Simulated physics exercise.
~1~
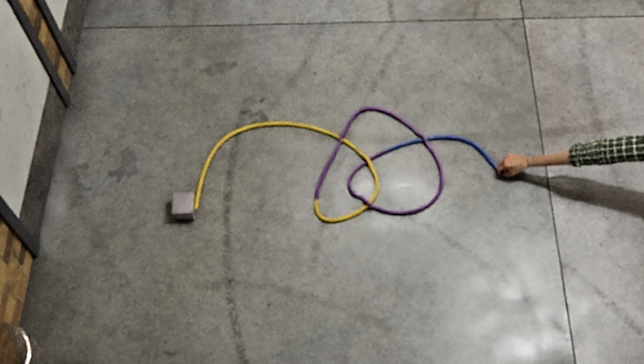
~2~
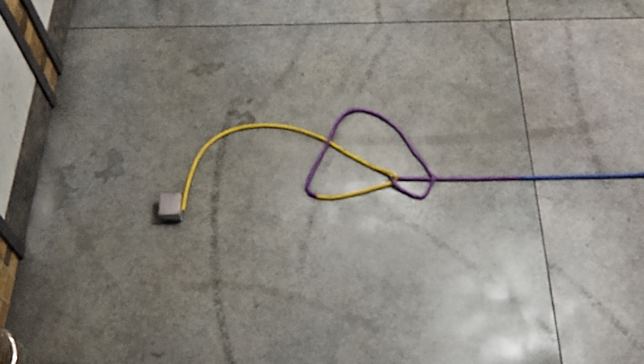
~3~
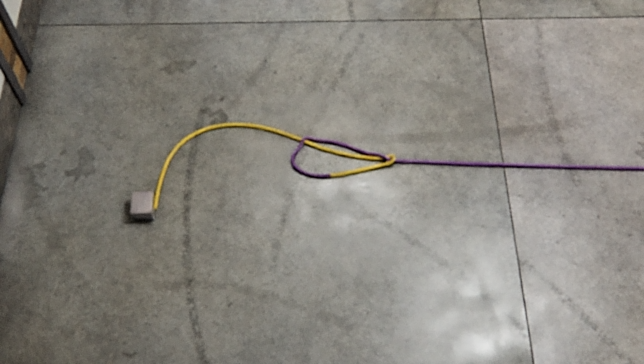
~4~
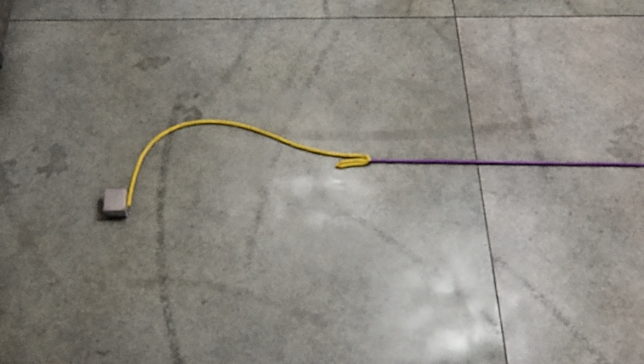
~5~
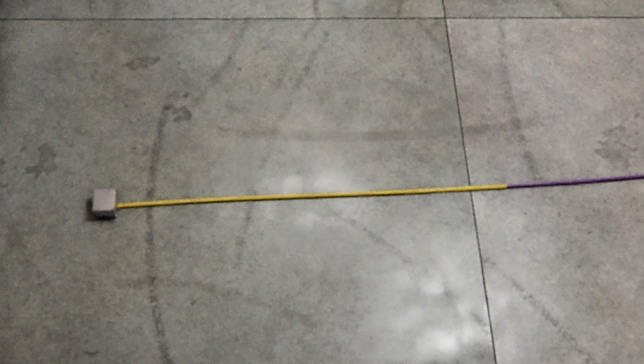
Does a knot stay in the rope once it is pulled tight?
No, the loops shrink and come undone, and the rope ends up in a straight line with no knot in view.
